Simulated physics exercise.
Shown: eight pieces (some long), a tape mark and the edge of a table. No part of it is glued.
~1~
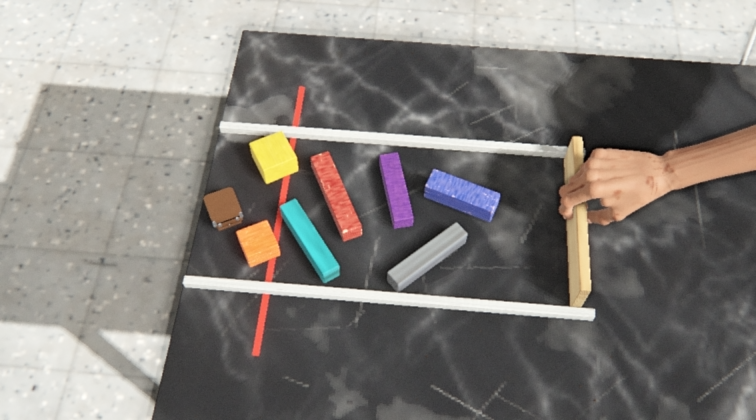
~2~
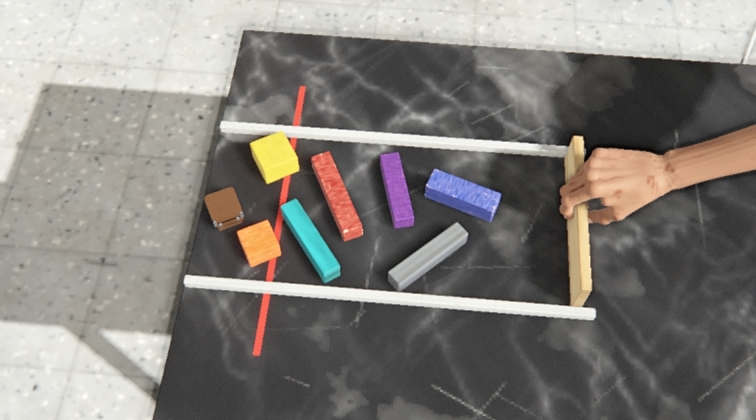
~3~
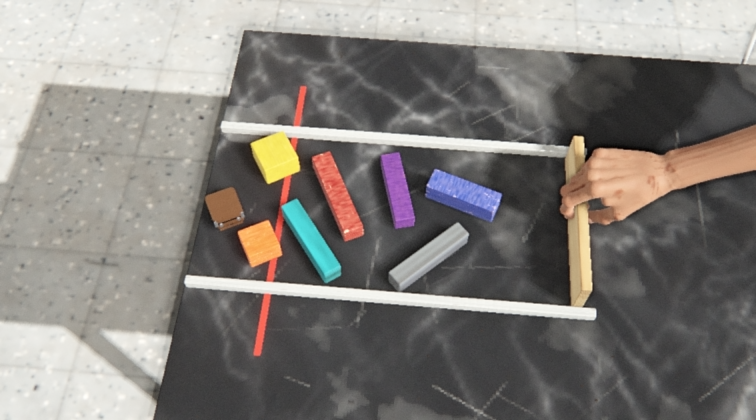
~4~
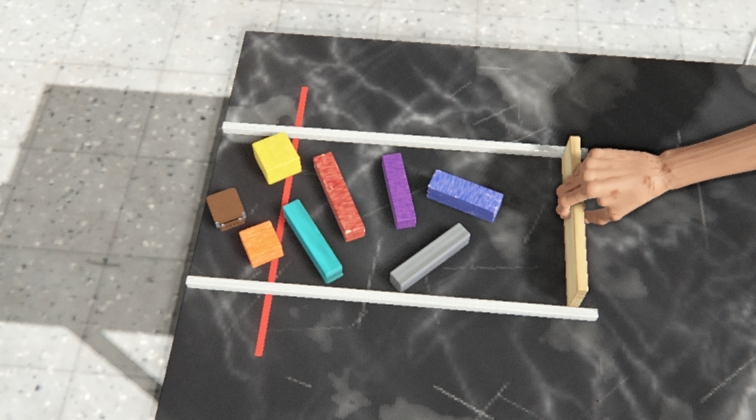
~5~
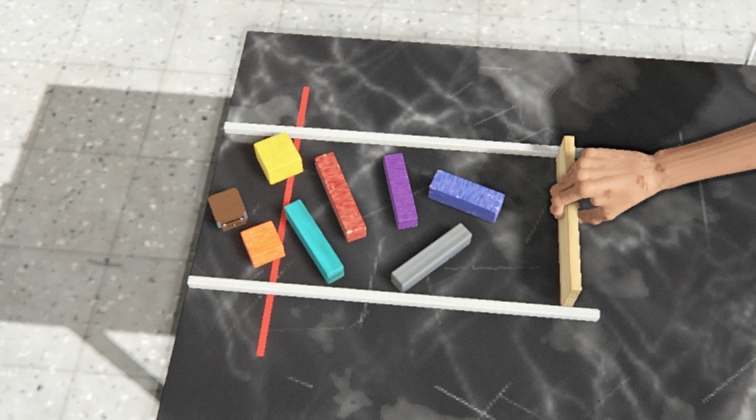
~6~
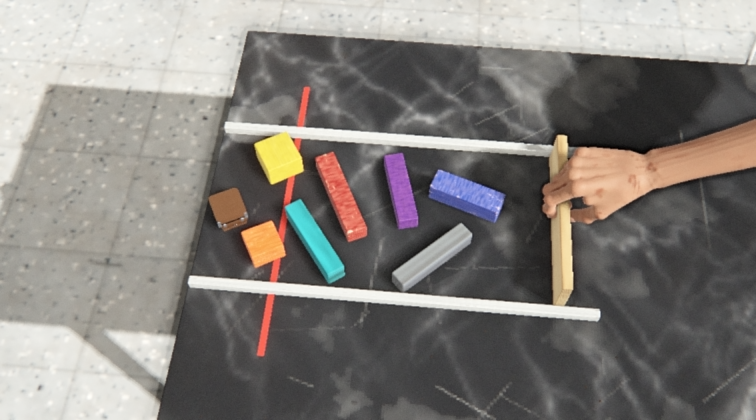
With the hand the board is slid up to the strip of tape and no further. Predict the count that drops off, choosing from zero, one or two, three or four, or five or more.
Band: One to two.
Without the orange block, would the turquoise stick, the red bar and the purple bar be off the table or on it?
So the turquoise stick keeps its place, the red bar keeps its place and the purple bar keeps its place.
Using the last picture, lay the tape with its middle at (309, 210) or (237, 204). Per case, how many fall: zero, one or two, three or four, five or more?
Place by place: No fall at all, then at least five.
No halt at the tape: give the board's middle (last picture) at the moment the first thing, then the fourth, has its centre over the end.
First at (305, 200), next at (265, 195).
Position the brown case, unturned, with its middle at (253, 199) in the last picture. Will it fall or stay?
Brown case: Safe.
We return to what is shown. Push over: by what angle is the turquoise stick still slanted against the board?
The angle is some 35°.
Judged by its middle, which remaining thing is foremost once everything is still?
The orange block is the one you want.
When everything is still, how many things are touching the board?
Contact count: 2.
Early on, none off yet; brown case at rest near (229, 210); yellow block at rest near (279, 158); orange block at rest near (263, 244).
A while later, none off yet; brown case at rest near (229, 210); yellow block moving near (273, 157); orange block at rest near (263, 244).
Finally, the number that fall off is one or two; lost, yellow block and brown case.
